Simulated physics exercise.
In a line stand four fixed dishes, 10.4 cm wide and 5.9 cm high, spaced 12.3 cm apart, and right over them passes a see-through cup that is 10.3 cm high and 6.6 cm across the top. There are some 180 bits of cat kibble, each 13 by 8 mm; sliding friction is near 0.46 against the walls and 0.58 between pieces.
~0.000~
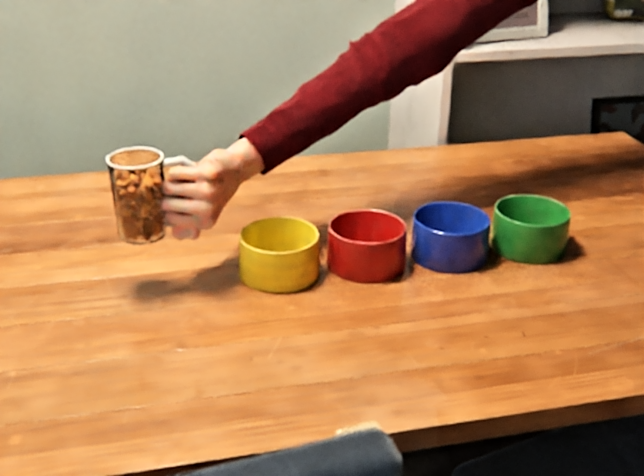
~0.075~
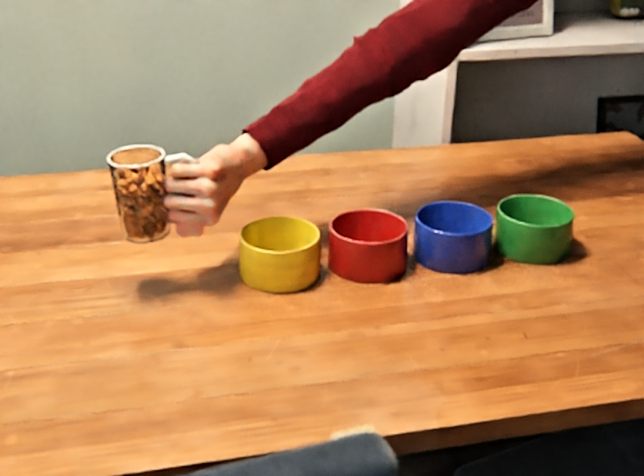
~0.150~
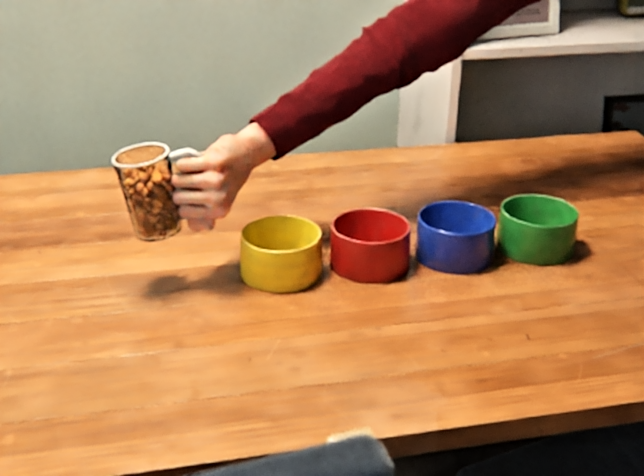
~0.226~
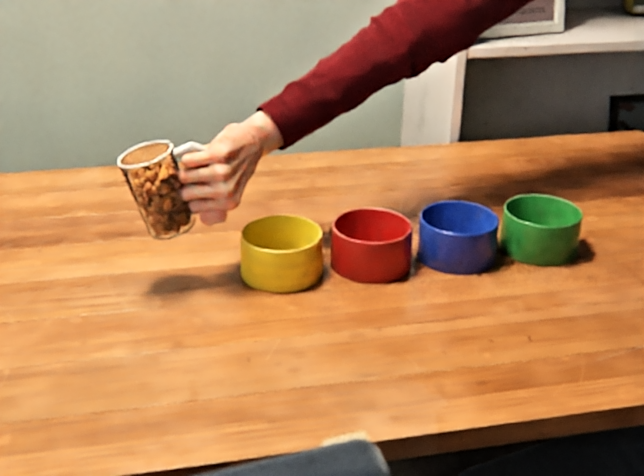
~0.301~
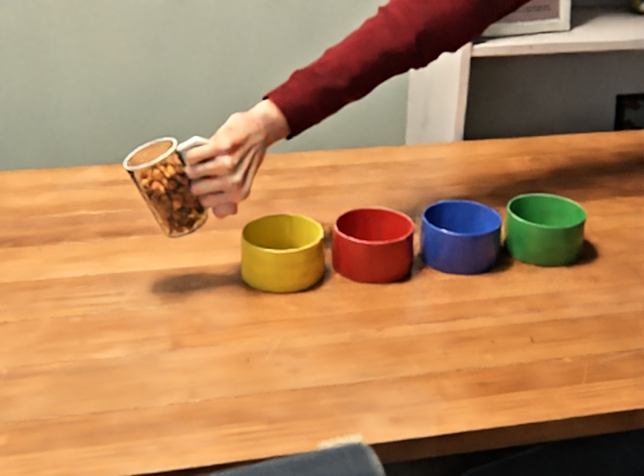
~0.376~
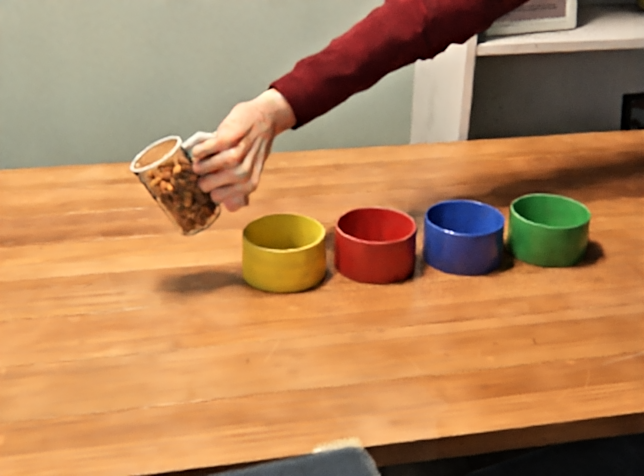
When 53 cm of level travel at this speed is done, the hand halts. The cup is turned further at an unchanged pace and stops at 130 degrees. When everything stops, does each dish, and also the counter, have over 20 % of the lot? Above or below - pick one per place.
Red: Below; blue: Below; green: Below; yellow: Above; counter: Below.
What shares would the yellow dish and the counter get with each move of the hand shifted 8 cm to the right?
I'd expect yellow at 10 and the counter at 20.
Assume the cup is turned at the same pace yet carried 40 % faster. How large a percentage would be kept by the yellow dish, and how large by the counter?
Shares: Yellow 10, counter 10.
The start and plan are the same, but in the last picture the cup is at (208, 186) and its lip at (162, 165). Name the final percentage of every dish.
Per cent kept: Red 30; blue 50; green 0; yellow 0.
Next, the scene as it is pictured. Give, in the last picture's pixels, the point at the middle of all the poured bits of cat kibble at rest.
When it all comes to rest, the middle is near (290, 258).
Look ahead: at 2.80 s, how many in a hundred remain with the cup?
0 %.
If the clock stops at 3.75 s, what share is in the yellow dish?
About 95 per cent by then.
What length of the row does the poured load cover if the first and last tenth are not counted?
Some 6 centimetres.
After 1.83 s, tilt 130 degrees; cup holds 0 %, yellow 95 %.
After 2.80 s, tilt 130 degrees; cup holds 0 %, yellow 95 %.
Then, at 3.75 s, tilt 130 degrees; cup holds 0 %, yellow 95 %.
By 4.1 s all is still; red 0 %, blue 0 %, green 0 %, yellow 95 %, counter 5 %.
